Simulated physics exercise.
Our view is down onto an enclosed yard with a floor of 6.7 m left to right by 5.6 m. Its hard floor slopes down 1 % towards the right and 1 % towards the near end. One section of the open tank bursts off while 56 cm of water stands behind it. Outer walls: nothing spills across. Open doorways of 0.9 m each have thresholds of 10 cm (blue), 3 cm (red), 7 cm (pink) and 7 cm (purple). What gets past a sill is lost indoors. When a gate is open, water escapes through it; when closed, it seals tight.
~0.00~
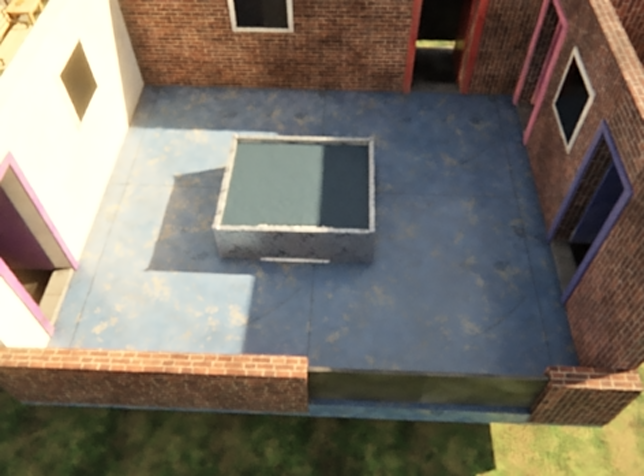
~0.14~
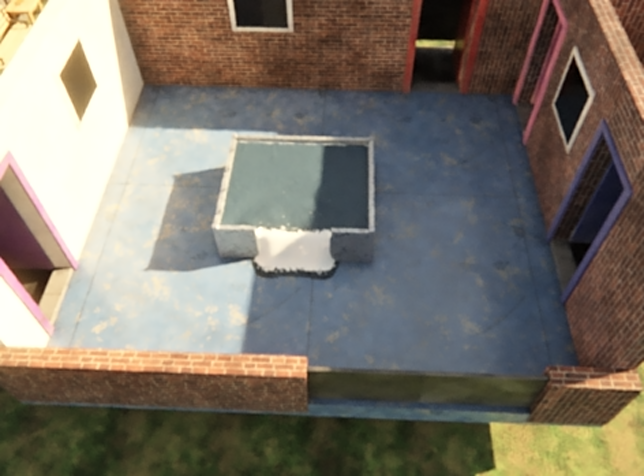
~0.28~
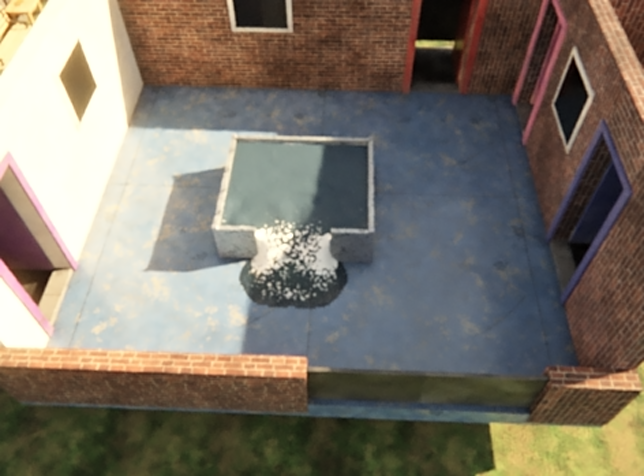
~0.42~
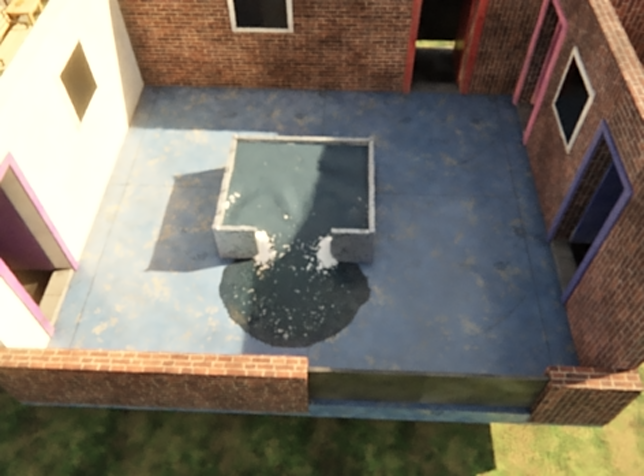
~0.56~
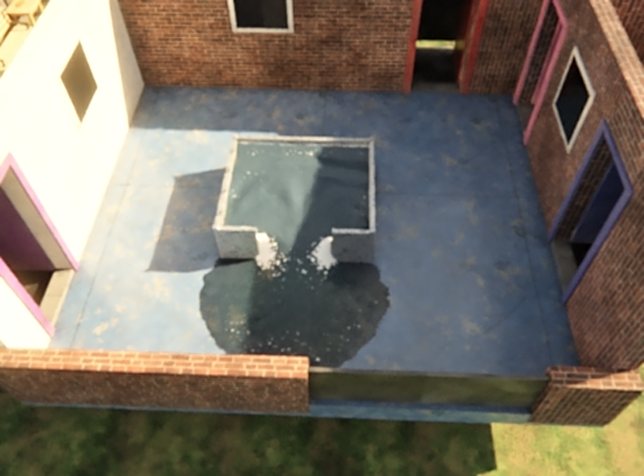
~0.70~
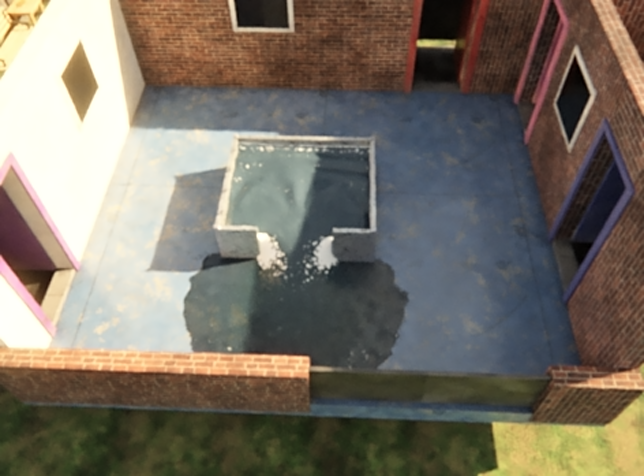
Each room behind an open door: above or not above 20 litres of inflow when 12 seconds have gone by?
One by one: At the blue door the amount will not overshoot the limit; at the red door the amount will overshoot the limit; at the pink door the amount will not overshoot the limit; at the purple door the amount will overshoot the limit.
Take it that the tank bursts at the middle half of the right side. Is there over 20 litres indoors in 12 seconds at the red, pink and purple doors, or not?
Red beyond, pink beyond, purple short.
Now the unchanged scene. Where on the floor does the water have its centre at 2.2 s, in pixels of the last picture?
Pixel position near (297, 271).
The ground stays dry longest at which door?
The final one is the red door.
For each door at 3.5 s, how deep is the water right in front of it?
Door by door, in cm: Blue reads 11, red reads 0, pink reads 0, purple reads 14.
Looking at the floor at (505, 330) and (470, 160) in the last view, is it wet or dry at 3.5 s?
Soaked, untouched.
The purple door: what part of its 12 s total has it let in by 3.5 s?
Roughly 35 percent is in by then.
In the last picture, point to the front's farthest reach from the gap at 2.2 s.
Around pixel (576, 396).
After 1.4 s water covers 15 % of the floor and is deepest (34 cm) near (288, 384); blue door not reached, red door not reached, pink door not reached, purple door not reached.
After 2.2 s water covers 25 % of the floor and is deepest (30 cm) near (39, 373); blue door not reached, red door not reached, pink door not reached, purple door 6 cm at the sill, 0 L in.
After 3.5 s water covers 40 % of the floor and is deepest (22 cm) near (576, 396); blue door 11 cm at the sill, 0 L in, red door not reached, pink door not reached, purple door 14 cm at the sill, 20 L in.
After 7.0 s water covers 85 % of the floor and is deepest (14 cm) near (561, 395); blue door 8 cm at the sill, 2 L in, red door 6 cm at the sill, 5 L in, pink door 6 cm at the sill, 0 L in, purple door 8 cm at the sill, 56 L in.
After 12.0 s water covers 95 % of the floor and is deepest (10 cm) near (576, 396); blue door 6 cm at the sill, 2 L in, red door 6 cm at the sill, 37 L in, pink door 7 cm at the sill, 6 L in, purple door 3 cm at the sill, 57 L in.
